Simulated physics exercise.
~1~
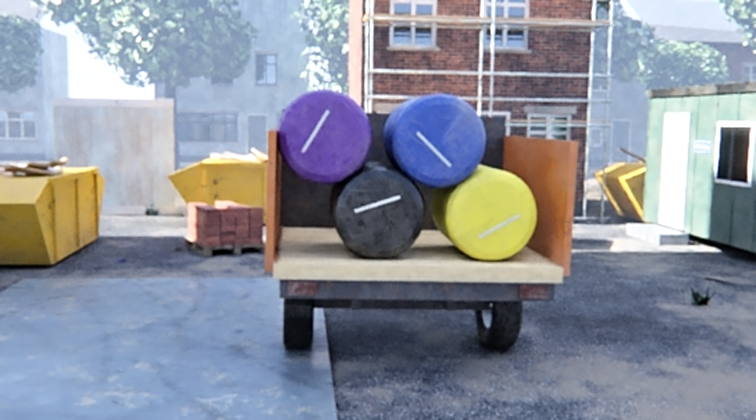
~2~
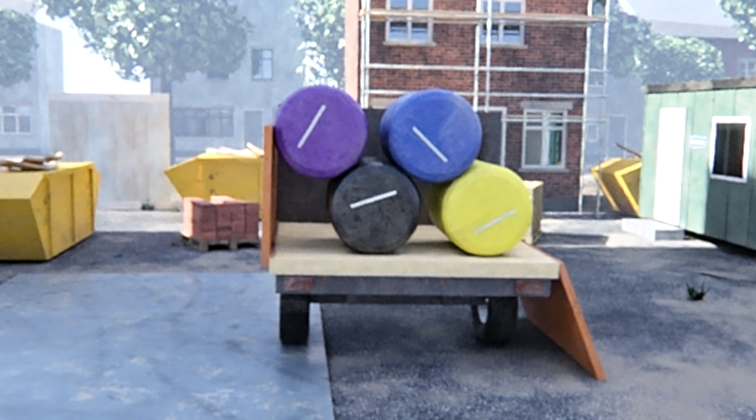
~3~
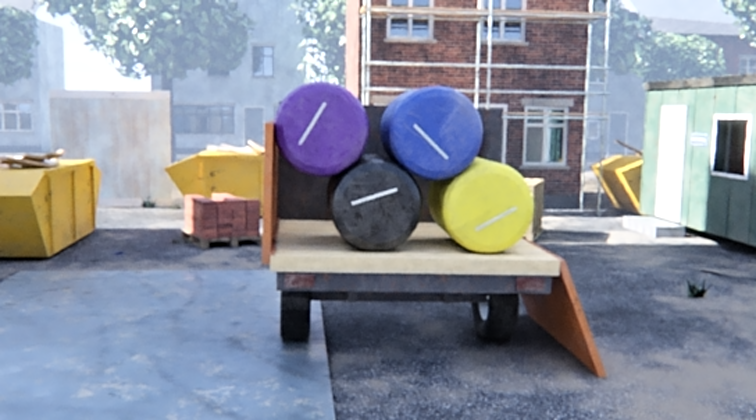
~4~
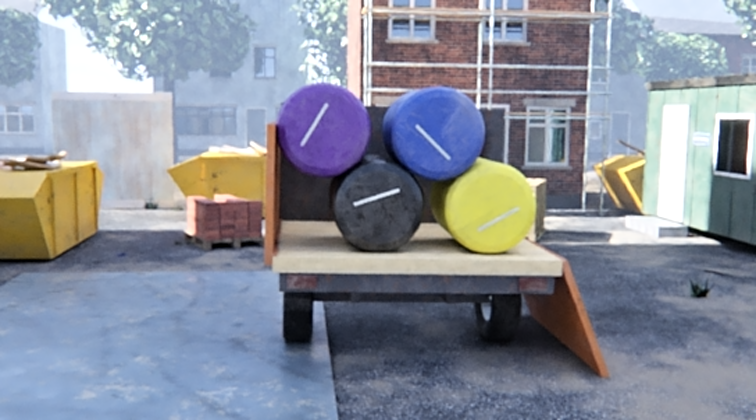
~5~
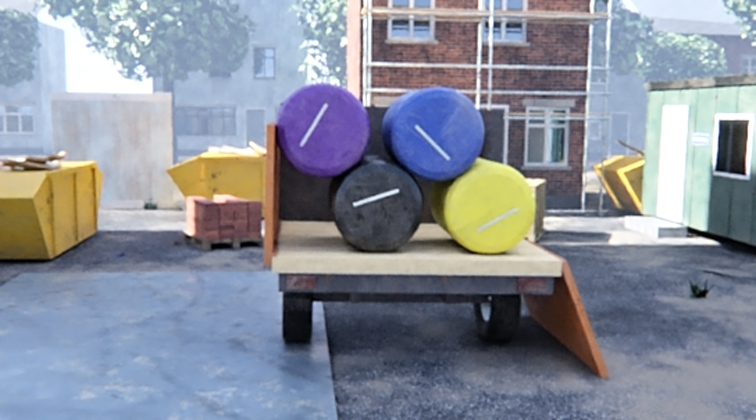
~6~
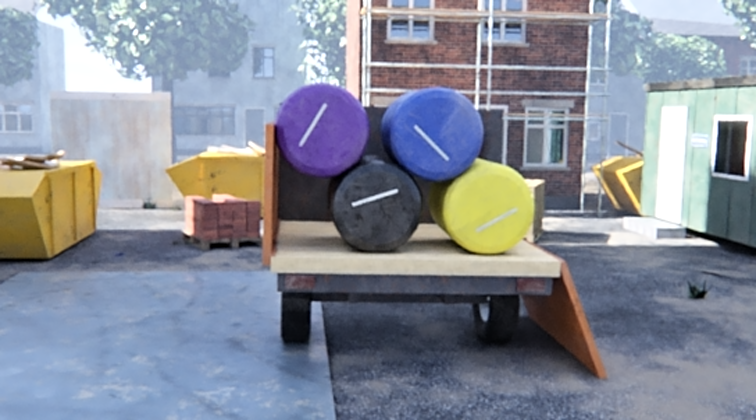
The video shows purple, blue, black and yellow bales stacked on the back of a parked trailer in a building yard. The right side board swings down and hangs at a slant, while the left board stays upright and all four bales remain in place on the trailer.
